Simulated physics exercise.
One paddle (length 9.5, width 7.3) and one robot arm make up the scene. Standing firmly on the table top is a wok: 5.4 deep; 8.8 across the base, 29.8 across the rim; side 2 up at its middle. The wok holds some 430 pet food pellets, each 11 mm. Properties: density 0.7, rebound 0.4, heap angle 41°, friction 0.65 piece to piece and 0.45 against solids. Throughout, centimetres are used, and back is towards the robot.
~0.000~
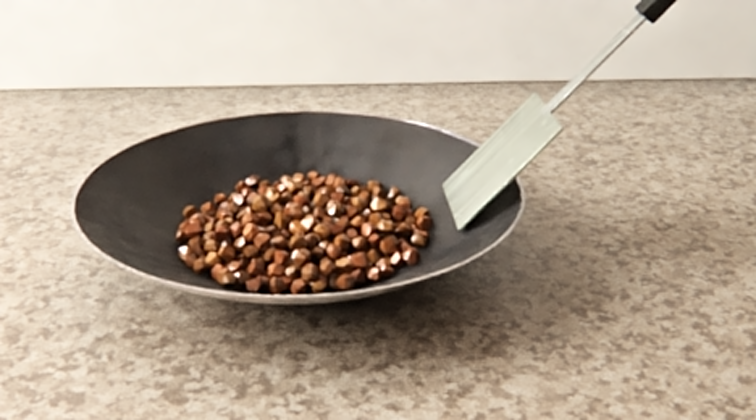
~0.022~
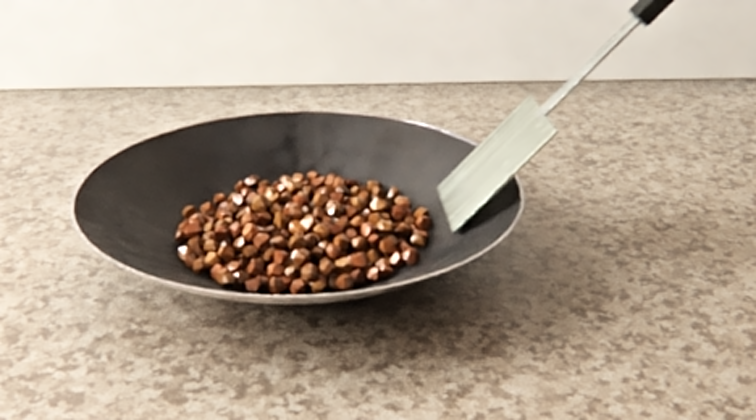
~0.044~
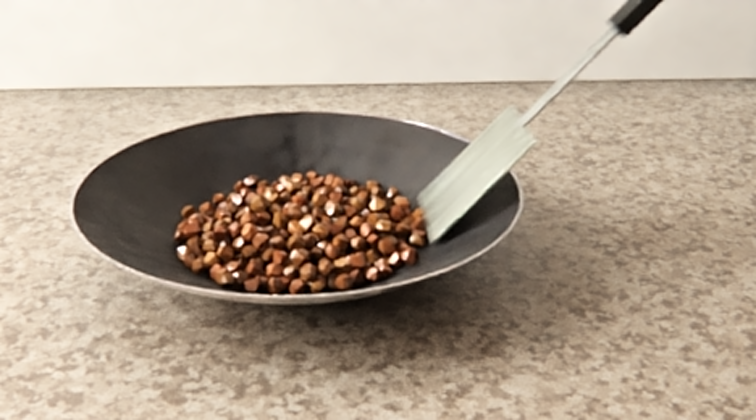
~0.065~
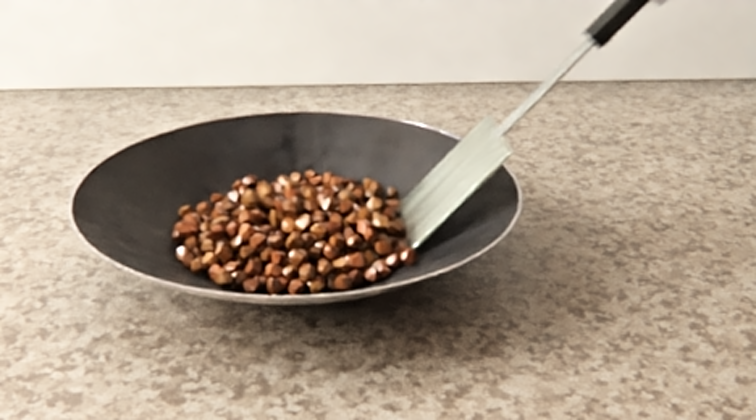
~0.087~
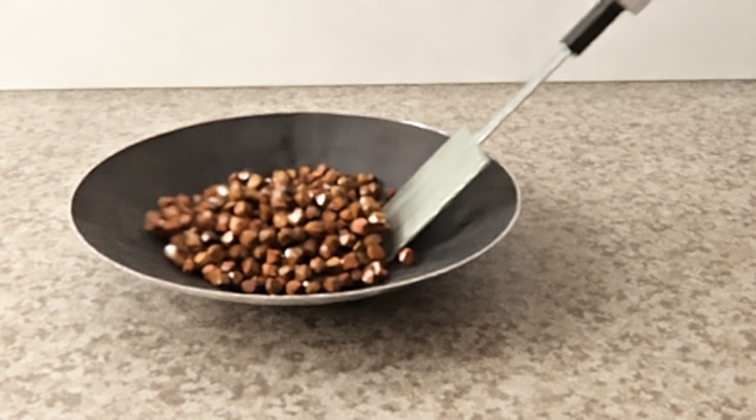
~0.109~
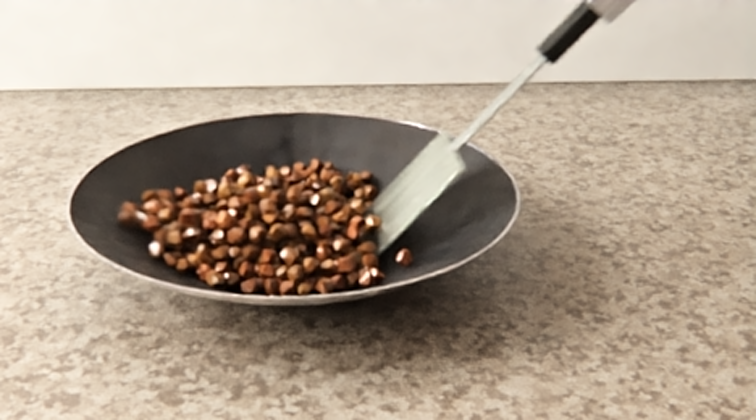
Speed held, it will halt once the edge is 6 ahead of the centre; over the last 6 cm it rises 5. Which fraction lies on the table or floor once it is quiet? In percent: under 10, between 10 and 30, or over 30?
Under 10 percent.
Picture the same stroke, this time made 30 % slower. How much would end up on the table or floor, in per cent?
About 0 in a hundred.
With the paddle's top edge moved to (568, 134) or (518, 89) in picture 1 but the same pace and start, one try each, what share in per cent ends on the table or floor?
First try roughly 5 percent, second try roughly 5 percent.
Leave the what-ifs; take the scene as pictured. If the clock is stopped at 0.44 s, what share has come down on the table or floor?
Fraction noted: Close to 0 per cent.
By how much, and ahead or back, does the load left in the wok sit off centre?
It rests close to 5.5 centimetres ahead of centre.
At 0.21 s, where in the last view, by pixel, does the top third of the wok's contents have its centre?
The middle sits at approx. (185, 204).
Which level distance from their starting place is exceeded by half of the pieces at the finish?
Roughly 6 cm.
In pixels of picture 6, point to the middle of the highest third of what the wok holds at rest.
Approximately at pixel (162, 210).
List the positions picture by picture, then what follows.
The paddle top edge at (549, 110), sloping 48°; upper third of the load around (308, 219), from x 185 to 425, top at y 175; 433 in the wok, in the first frame.
The paddle top edge at (543, 112), sloping 48°; upper third of the load around (307, 219), from x 180 to 425, top at y 175, in the second frame.
The paddle top edge at (523, 122), sloping 48°; upper third of the load around (307, 220), from x 180 to 420, top at y 180, in the third frame.
The paddle top edge at (500, 133), sloping 48°; upper third of the load around (299, 218), from x 180 to 410, top at y 175, in the fourth frame.
The paddle top edge at (477, 142), sloping 48°; upper third of the load around (283, 213), from x 155 to 405, top at y 170, in the fifth frame.
The paddle top edge at (454, 149), sloping 48°; upper third of the load around (261, 209), from x 130 to 405, top at y 165; 433 in the wok, in the sixth frame.
After 0.16 s, sloping 48°, highest piece 5 above the table; 433 in the wok.
After 0.21 s, sloping 48°, highest piece 6 above the table; 433 in the wok.
After 0.44 s, sloping 48°, highest piece 7 above the table; 419 in the wok, 7 on the table or floor, 7 on the blade or in flight.
After 1.49 s, sloping 48°, highest piece 6 above the table; 418 in the wok, 15 on the table or floor.
In the end, 418 in the wok, 15 on the table or floor. That is 3 % on the table or floor.
